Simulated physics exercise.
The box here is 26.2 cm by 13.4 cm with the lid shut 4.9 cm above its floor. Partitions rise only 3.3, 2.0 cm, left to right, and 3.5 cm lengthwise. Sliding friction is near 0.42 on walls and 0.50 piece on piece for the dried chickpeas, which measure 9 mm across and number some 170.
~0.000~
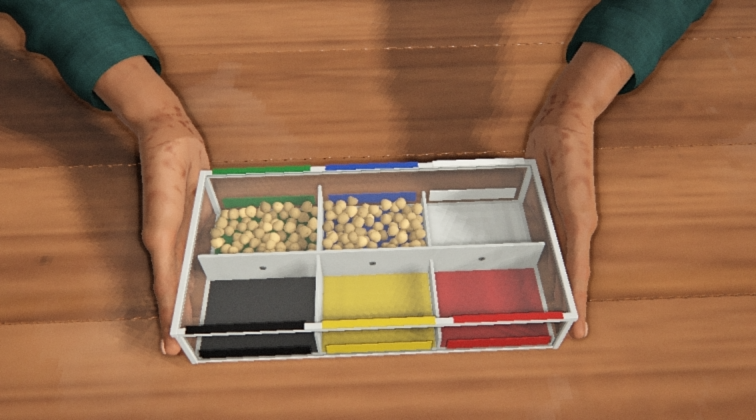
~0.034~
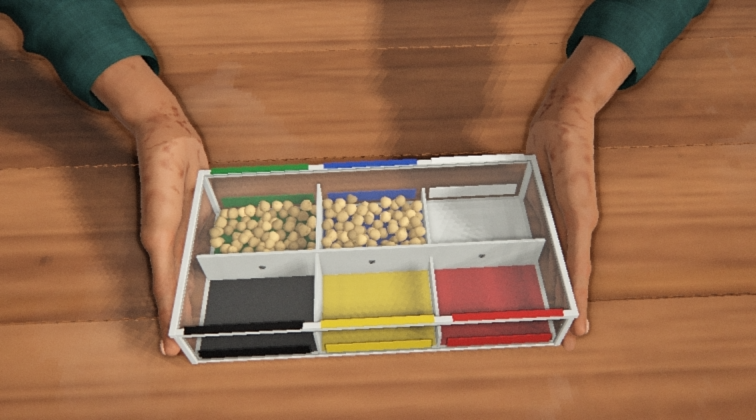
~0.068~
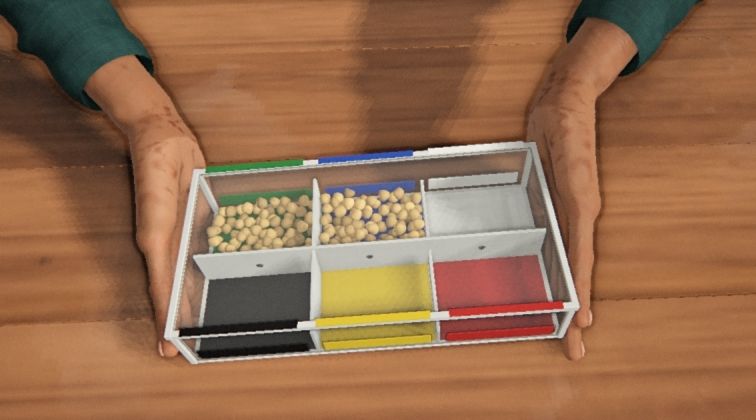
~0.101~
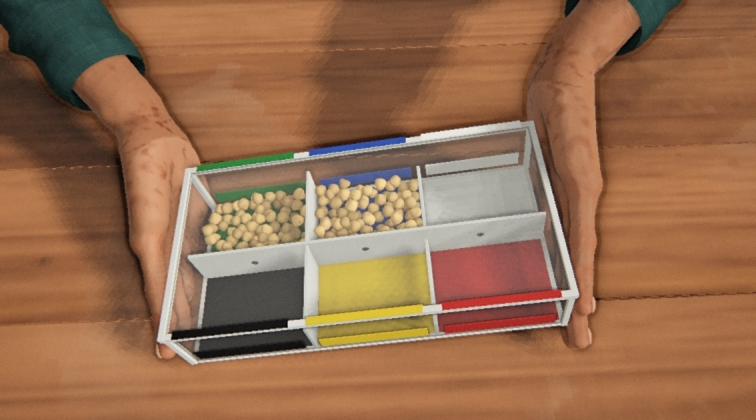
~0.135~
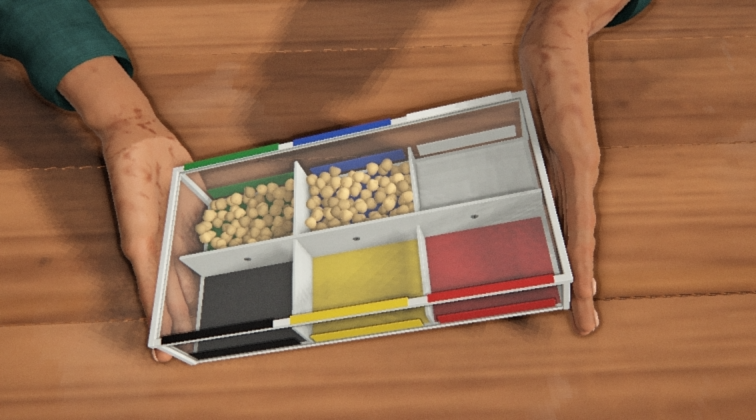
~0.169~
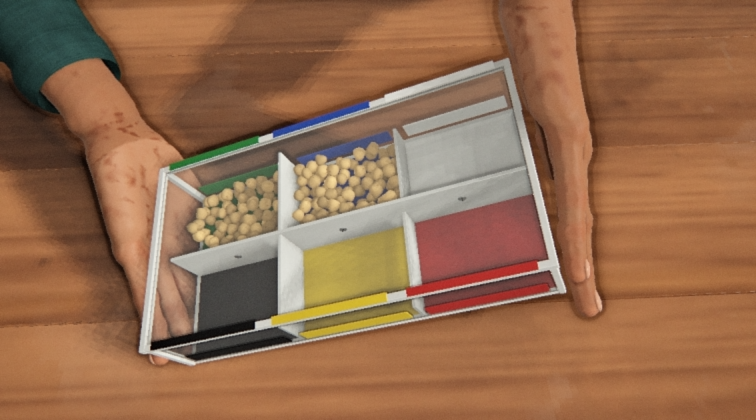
We see two hands holding a clear-lidded box of six coloured compartments, with small round beige pieces in the green and blue ones, and turning it counterclockwise so its right side rises and its left front corner dips.
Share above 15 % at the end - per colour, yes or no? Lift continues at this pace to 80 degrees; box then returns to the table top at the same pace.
Red no, blue yes, green yes, yellow no, white no, black no.
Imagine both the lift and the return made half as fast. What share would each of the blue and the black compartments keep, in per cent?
I'd expect blue at 35 percent and black at 10 percent.
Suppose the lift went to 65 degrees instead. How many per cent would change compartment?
15 percent.
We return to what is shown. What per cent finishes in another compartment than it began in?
15 per cent, roughly.
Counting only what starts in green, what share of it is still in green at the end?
About 100 in a hundred.
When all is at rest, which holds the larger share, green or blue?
It's the green one that holds more.
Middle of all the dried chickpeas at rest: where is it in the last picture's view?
Look around (250, 253) in the last picture.
After 0.53 s, tilt 78 degrees; blue 40 %, green 55 %.
After 0.77 s, tilt 30 degrees; blue 35 %, green 55 %, black 10 %.
Then, at 1.12 s, tilt 0 degrees; blue 35 %, green 55 %, black 10 %.
By 1.4 s all is still; red 0 %, blue 35 %, green 55 %, yellow 0 %, white 0 %, black 10 %.
